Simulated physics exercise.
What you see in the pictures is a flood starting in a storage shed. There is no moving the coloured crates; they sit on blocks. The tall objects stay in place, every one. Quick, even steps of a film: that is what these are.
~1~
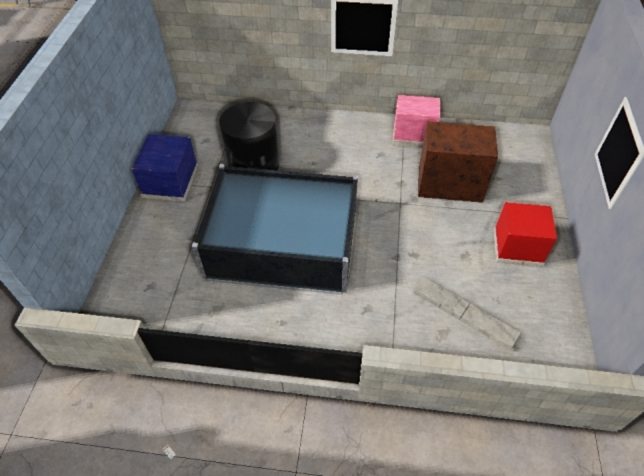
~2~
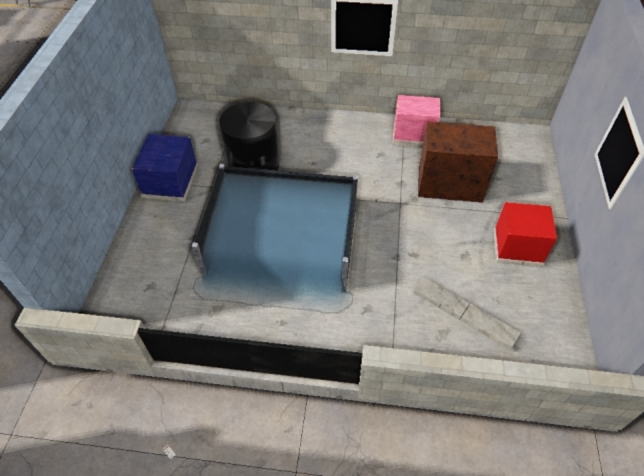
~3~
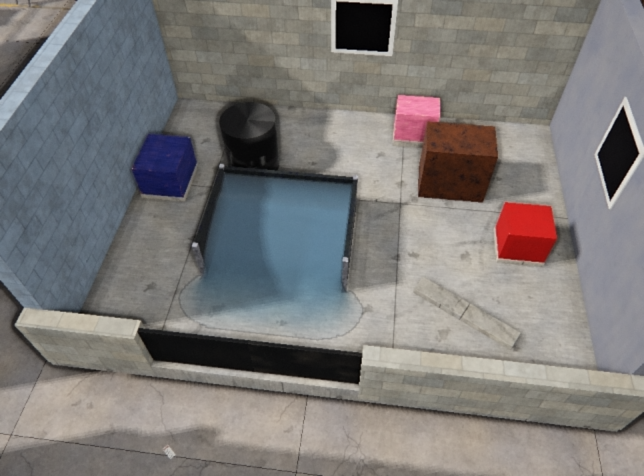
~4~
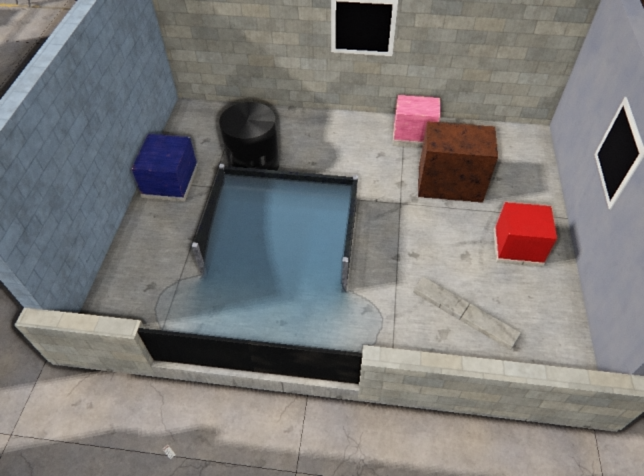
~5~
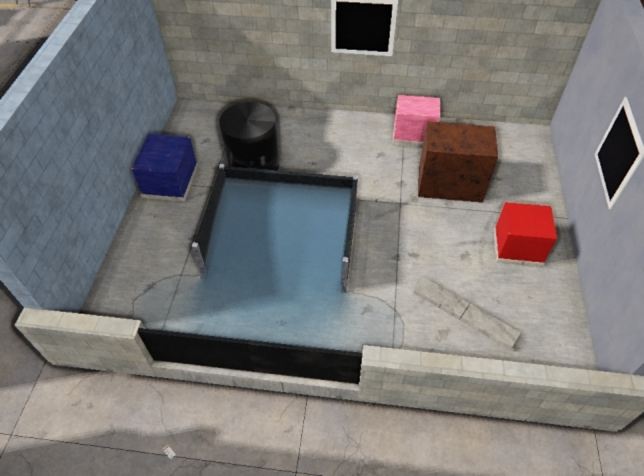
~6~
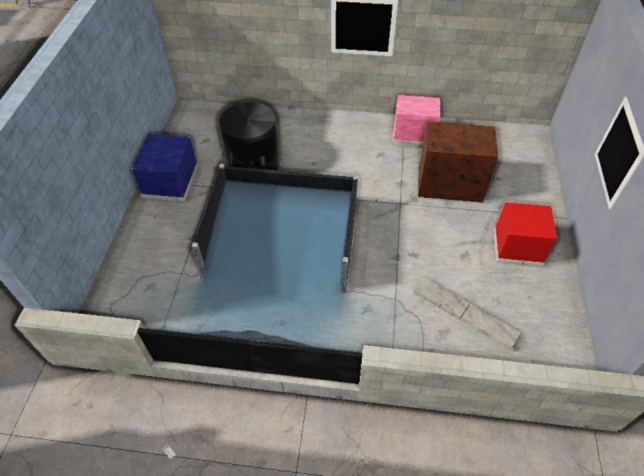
At the start, still water fills a dark-sided tank on the floor of a walled space, among blue, pink, brown and red crates. The tank's near side disappears and water pours out, spreading forward to the low black panel, then thinly left and right, while the crates stay put.
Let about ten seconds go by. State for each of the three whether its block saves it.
My prediction: Pink crate: Clear; blue crate: Doused; red crate: Doused.
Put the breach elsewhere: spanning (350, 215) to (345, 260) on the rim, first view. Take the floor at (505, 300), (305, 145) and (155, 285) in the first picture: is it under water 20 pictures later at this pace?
Spot one: Reached by the flood. Spot two: Spared by the leak. Spot three: Spared by the leak.
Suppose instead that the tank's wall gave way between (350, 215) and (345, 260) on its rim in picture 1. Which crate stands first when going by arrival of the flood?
The crate marked red comes first.
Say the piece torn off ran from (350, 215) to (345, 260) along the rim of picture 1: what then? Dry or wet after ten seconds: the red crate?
The red crate gets flooded.
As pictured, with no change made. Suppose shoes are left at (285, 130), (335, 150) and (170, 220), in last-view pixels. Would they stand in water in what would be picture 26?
Status per point, in sequence: Unwetted, then unwetted, then waterlogged.
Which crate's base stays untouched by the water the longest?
My answer is the pink one.
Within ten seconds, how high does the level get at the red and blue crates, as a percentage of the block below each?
Taking them in the order asked, 180 percent and 300 percent.
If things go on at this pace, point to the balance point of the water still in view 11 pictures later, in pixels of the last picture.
It's close to (278, 303).
A moment on, water covers 20 % of the floor; the pink crate not reached, the blue crate not reached, the red crate not reached.
Next, water covers 35 % of the floor; the pink crate not reached, the blue crate water round its plinth, the red crate not reached.
Then, water covers 55 % of the floor; the pink crate not reached, the blue crate water round its plinth, the red crate water round its plinth.
Later, water covers 90 % of the floor; the pink crate water round its plinth, the blue crate water round its plinth, the red crate water round its plinth.
In the end, water covers 100 % of the floor; the pink crate stayed above the water, the blue crate was topped, the red crate was topped.
